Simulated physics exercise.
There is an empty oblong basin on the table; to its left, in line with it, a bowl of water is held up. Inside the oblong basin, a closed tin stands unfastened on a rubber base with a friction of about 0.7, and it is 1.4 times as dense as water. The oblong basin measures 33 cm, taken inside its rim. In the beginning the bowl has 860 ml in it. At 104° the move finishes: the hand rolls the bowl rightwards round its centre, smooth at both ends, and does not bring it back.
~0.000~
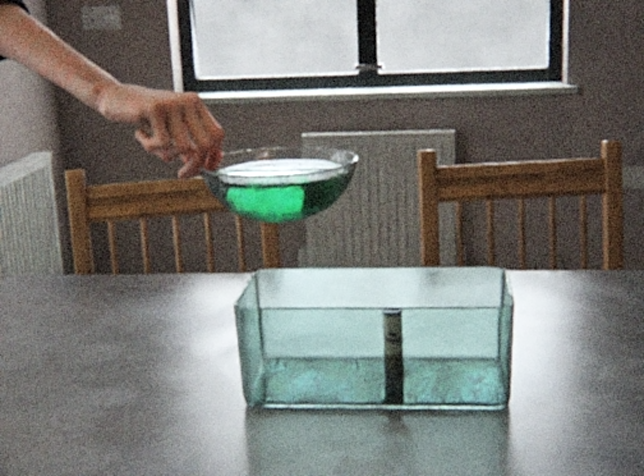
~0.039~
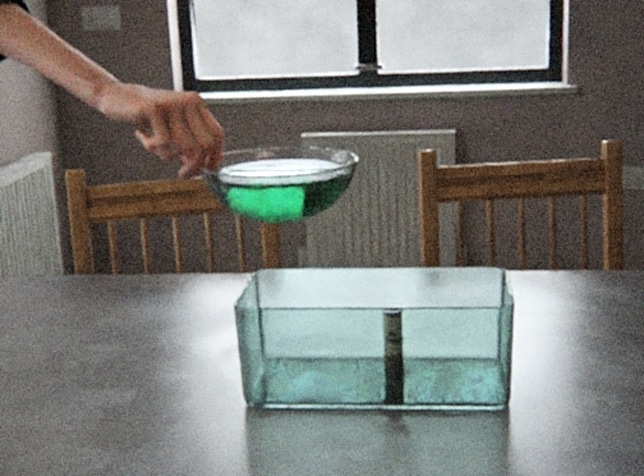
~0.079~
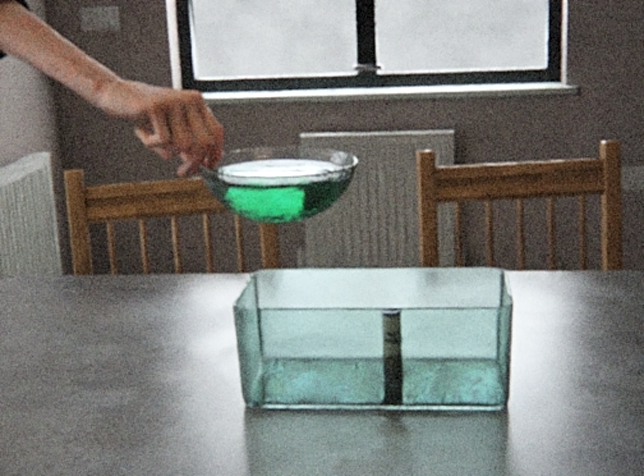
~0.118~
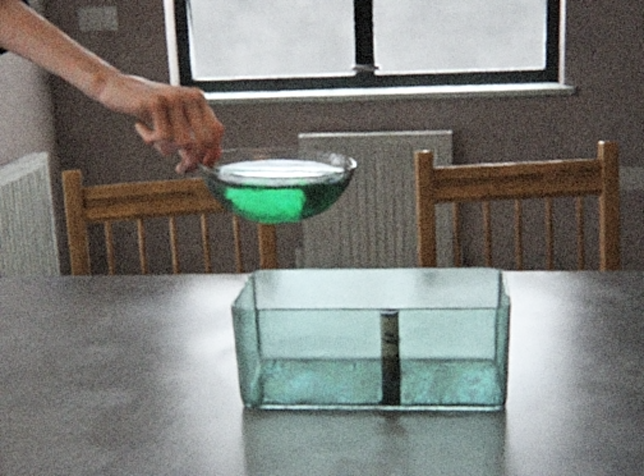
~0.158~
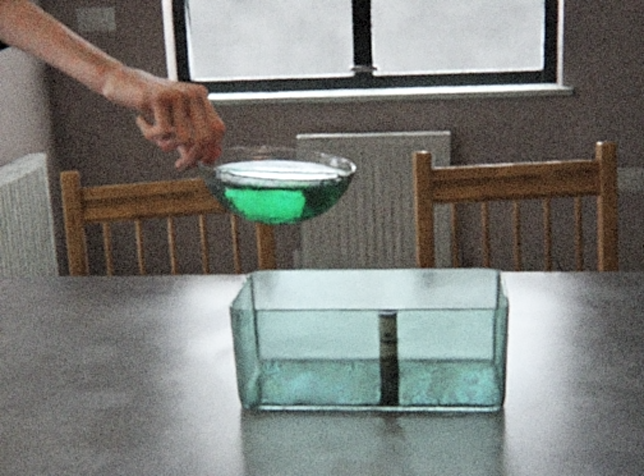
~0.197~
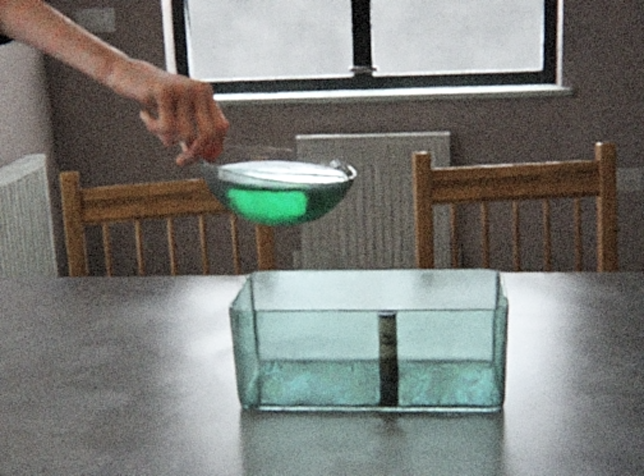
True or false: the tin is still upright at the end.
True.
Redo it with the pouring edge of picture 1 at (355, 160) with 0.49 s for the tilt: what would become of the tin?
Result: Tin tipped over.
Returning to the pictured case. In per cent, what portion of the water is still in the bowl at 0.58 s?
Some 28 % of it is still there.
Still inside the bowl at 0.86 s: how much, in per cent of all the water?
Close to 0 percent of the whole amount.
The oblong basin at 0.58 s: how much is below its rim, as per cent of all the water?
Around 28 percent.
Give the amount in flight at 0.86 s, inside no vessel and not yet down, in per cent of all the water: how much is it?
Estimated airborne part: Roughly 2 per cent.
By 0.58 s the tilt is 67° and 29 per cent is still to pour; the tin stands where it began.
By 0.86 s the tilt is 100° and 0 per cent is still to pour; the tin stands where it began.
By 1.16 s the tilt is 104° and 0 per cent is still to pour; the tin stands where it began.
By 1.48 s the tilt is 104° and 0 per cent is still to pour; the tin stands where it began.
At rest the tin stands where it began.
